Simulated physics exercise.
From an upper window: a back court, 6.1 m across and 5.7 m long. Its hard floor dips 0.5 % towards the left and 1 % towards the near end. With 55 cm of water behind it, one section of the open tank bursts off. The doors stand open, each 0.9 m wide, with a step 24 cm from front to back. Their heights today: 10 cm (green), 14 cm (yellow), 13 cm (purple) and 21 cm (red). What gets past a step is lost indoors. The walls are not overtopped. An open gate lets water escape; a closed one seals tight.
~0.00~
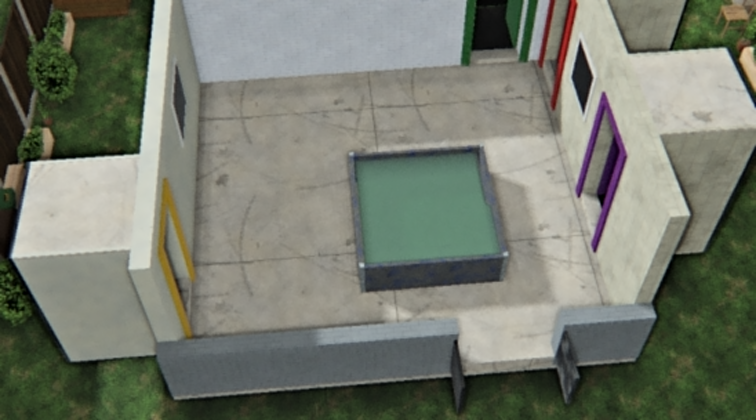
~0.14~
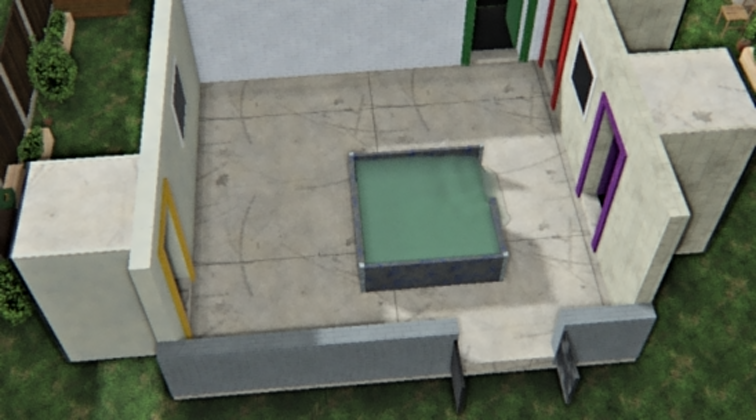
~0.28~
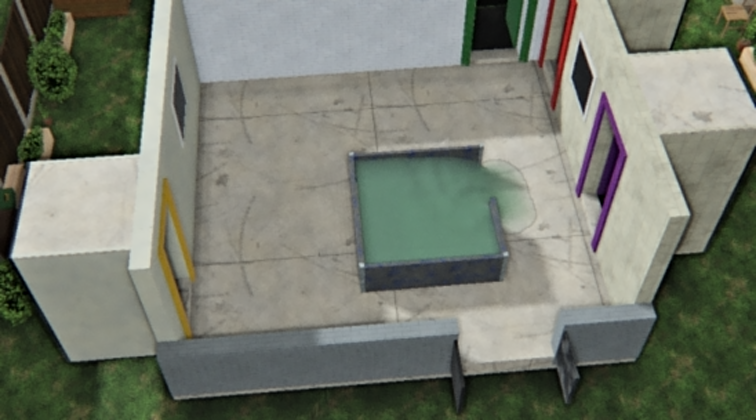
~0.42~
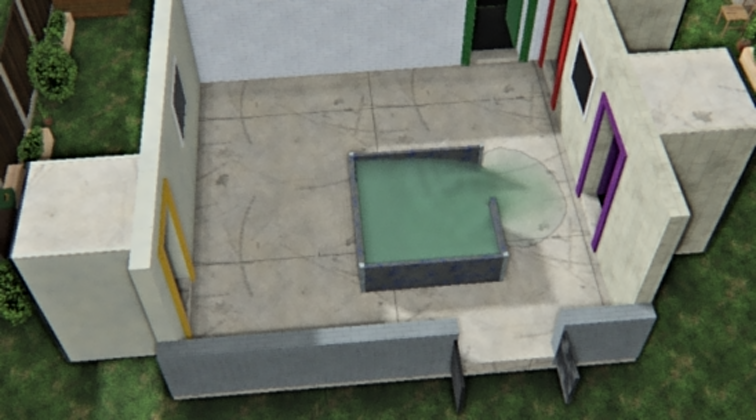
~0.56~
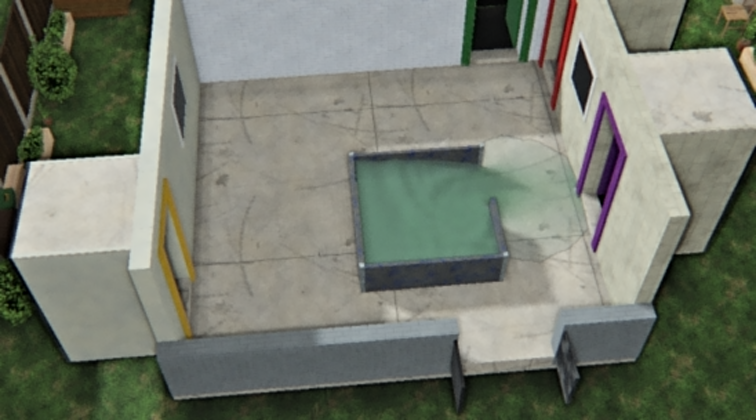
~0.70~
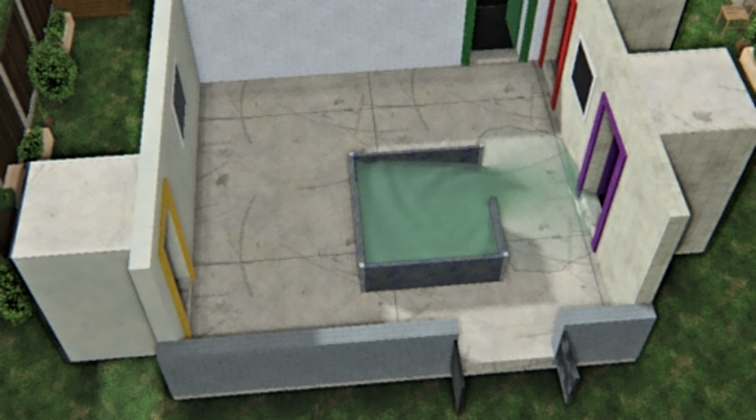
The clip opens on a walled court seen from above, a square open tank of still green water at its centre. A section of the tank's right side breaks away, and water pours through the gap, fanning across the pale floor until it reaches the purple door on the right.
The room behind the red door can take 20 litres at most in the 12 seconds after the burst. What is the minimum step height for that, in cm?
At least 11.5 cm or so.
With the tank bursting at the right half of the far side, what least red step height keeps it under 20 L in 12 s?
Then roughly 18 cm.
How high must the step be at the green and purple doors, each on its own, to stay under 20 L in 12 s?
About 17 cm at green and 24 cm at purple.
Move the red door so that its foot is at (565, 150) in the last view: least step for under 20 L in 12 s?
Roughly 23 cm.
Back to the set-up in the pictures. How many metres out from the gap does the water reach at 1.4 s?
About 2.8 m.
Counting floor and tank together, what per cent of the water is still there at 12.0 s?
Roughly 78 in a hundred.
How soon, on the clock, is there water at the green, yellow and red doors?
Arrival: Green 1.8 s, yellow 6.5 s, red 1.4 s.
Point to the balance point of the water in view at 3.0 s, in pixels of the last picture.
Near (471, 204).
After 1.4 s water covers 15 % of the floor, deepest (34 cm) near (566, 180); 3 cm at the red door, 0 litres in over its 21 cm step.
After 3.0 s water covers 30 % of the floor, deepest (24 cm) near (533, 64); 15 cm at the red door, 1 litre in over its 21 cm step.
After 12.0 s water covers 95 % of the floor, deepest (14 cm) near (383, 355); 5 cm at the red door, 1 litre in over its 21 cm step.
At the red door as built, the water arrived by 1.4 s and peaked near 15 cm at 2.8 s.
Run again over the same 12 s with other heights there, 27 litres in over 10.5 cm, 9 litres over 14.5 cm. The limit of 20 litres is kept from about 11.5 cm up.
